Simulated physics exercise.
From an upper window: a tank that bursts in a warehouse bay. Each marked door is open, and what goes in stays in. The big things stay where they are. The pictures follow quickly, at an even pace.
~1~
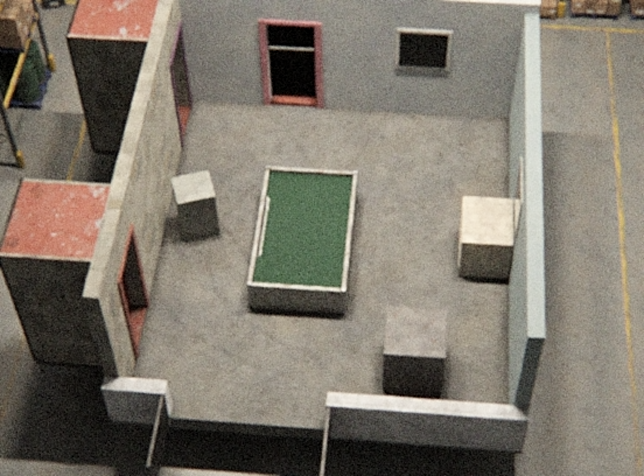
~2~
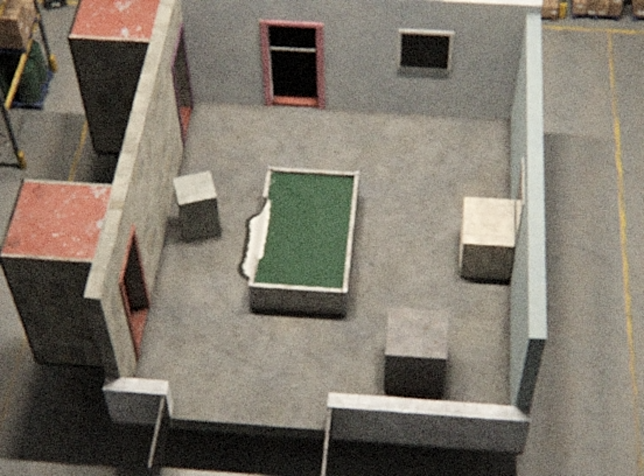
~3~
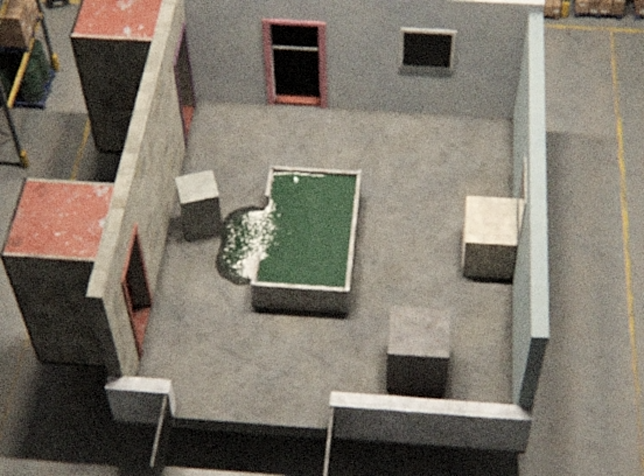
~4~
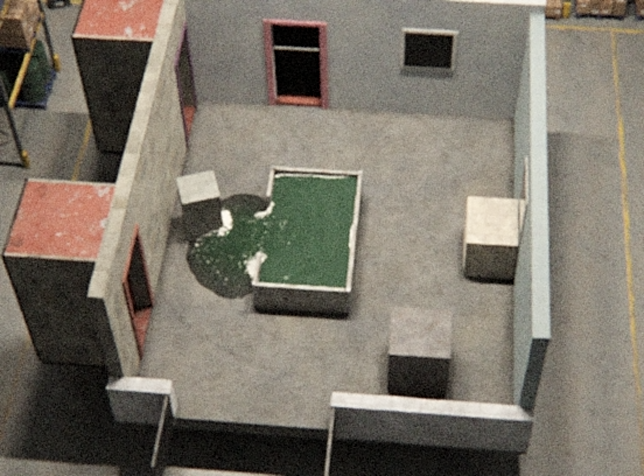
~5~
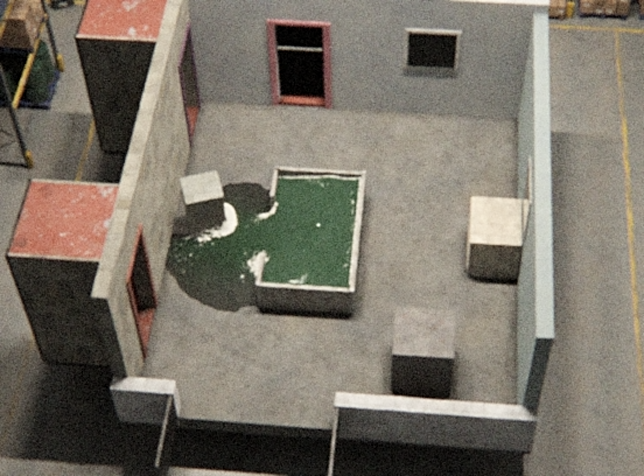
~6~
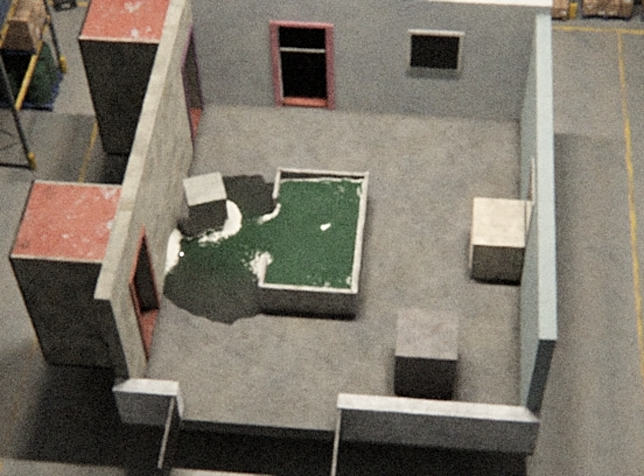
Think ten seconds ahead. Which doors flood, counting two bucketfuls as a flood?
One by one: The purple door takes more than that; the red door takes more than that; the pink door stays under that.
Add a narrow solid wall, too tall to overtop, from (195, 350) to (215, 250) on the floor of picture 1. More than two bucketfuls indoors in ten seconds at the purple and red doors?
One by one: Purple door is over; red door keeps below it.
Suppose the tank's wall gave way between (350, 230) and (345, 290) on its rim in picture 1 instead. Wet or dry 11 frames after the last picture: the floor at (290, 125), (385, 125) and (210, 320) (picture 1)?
One after the other: Not flooded, dry, free of water.
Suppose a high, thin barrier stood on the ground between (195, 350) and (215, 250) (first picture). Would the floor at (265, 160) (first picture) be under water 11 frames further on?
Answer: Wet.
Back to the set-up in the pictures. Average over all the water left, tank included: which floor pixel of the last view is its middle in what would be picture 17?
Around (265, 248).
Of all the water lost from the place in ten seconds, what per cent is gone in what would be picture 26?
Roughly 25 per cent.
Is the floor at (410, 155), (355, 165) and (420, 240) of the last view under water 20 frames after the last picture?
In turn: Not flooded, no water, not flooded.
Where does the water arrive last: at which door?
I say the pink one.
A moment on, water covers 20 % of the floor; the purple door not reached, the red door wet at the sill, nothing in, the pink door not reached.
Next, water covers 30 % of the floor; the purple door wet at the sill, nothing in, the red door under two buckets in, the pink door wet at the sill, nothing in.
Then, water covers 40 % of the floor; the purple door under two buckets in, the red door over two buckets in, the pink door under two buckets in.
Later, water covers 75 % of the floor; the purple door over two buckets in, the red door over two buckets in, the pink door under two buckets in.
In the end, water covers 95 % of the floor; the purple door over two buckets in, the red door over two buckets in, the pink door under two buckets in.
